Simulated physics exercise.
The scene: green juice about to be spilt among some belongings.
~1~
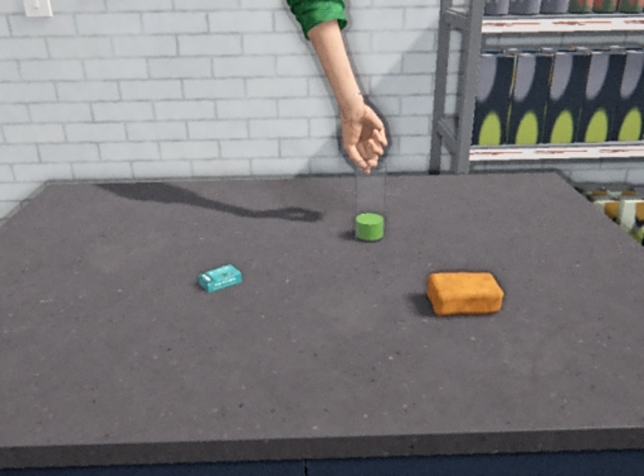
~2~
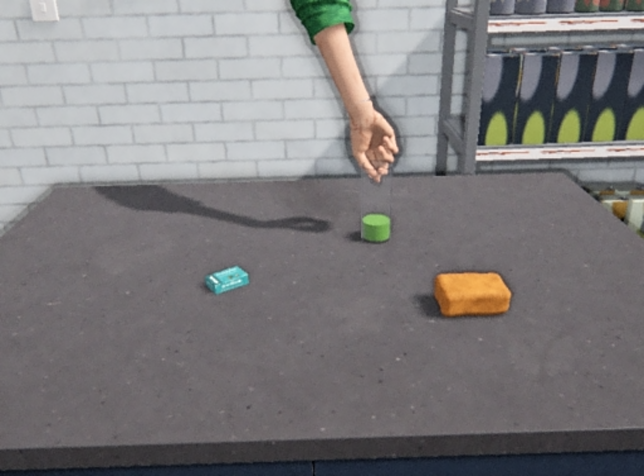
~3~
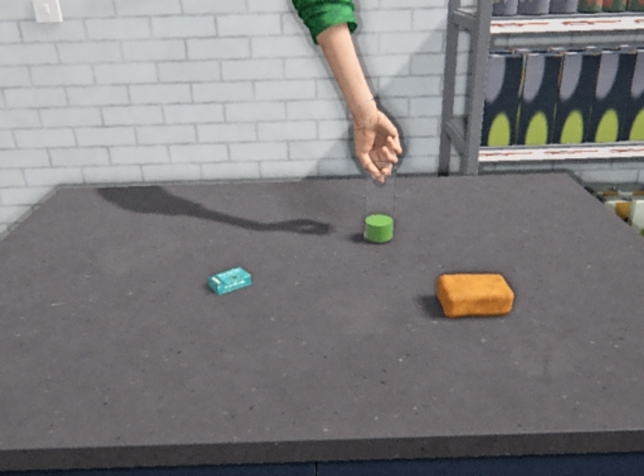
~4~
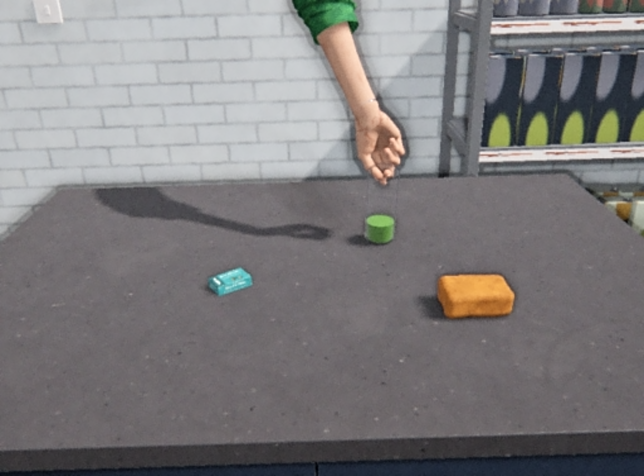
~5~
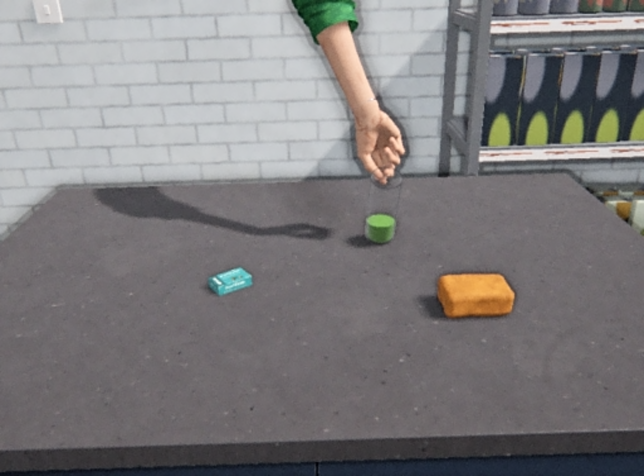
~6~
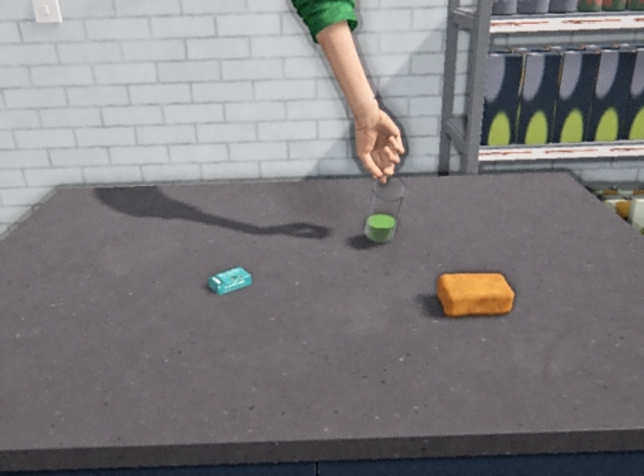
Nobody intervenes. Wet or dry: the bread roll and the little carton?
The bread roll is caught by the spill, and as for the little carton, it is missed by the spill.
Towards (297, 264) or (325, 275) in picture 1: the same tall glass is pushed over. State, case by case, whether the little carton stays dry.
For the first try it becomes wetted; for the other it is missed.
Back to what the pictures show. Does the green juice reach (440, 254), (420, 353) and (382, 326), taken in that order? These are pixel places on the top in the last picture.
One: Not reached. Two: Wet. Three: Reached.
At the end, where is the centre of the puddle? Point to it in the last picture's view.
Near (425, 354).
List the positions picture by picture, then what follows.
It stands upright; tall glass (370, 200) about a quarter full; bread roll (466, 281); little carton (219, 274), in the first picture.
The hand pushes it; tall glass about a quarter full, surface at (376, 220), in the second picture.
The hand pushes it; tall glass (380, 202) about a quarter full; little carton (229, 276), in the third picture.
The hand pushes it; tall glass about a quarter full, surface at (380, 221); bread roll (476, 283), in the fourth picture.
It is falling; tall glass (383, 206) tipped 25°, in the fifth picture.
It is falling; tall glass (384, 210) tipped 35°; bread roll (476, 282); little carton (229, 276), in the sixth picture.
Soon after, the puddle covers about as much as a plate; the bread roll is wet; the little carton is dry.
In the end, the puddle covers about as much as a plate; the bread roll is wet; the little carton is dry.
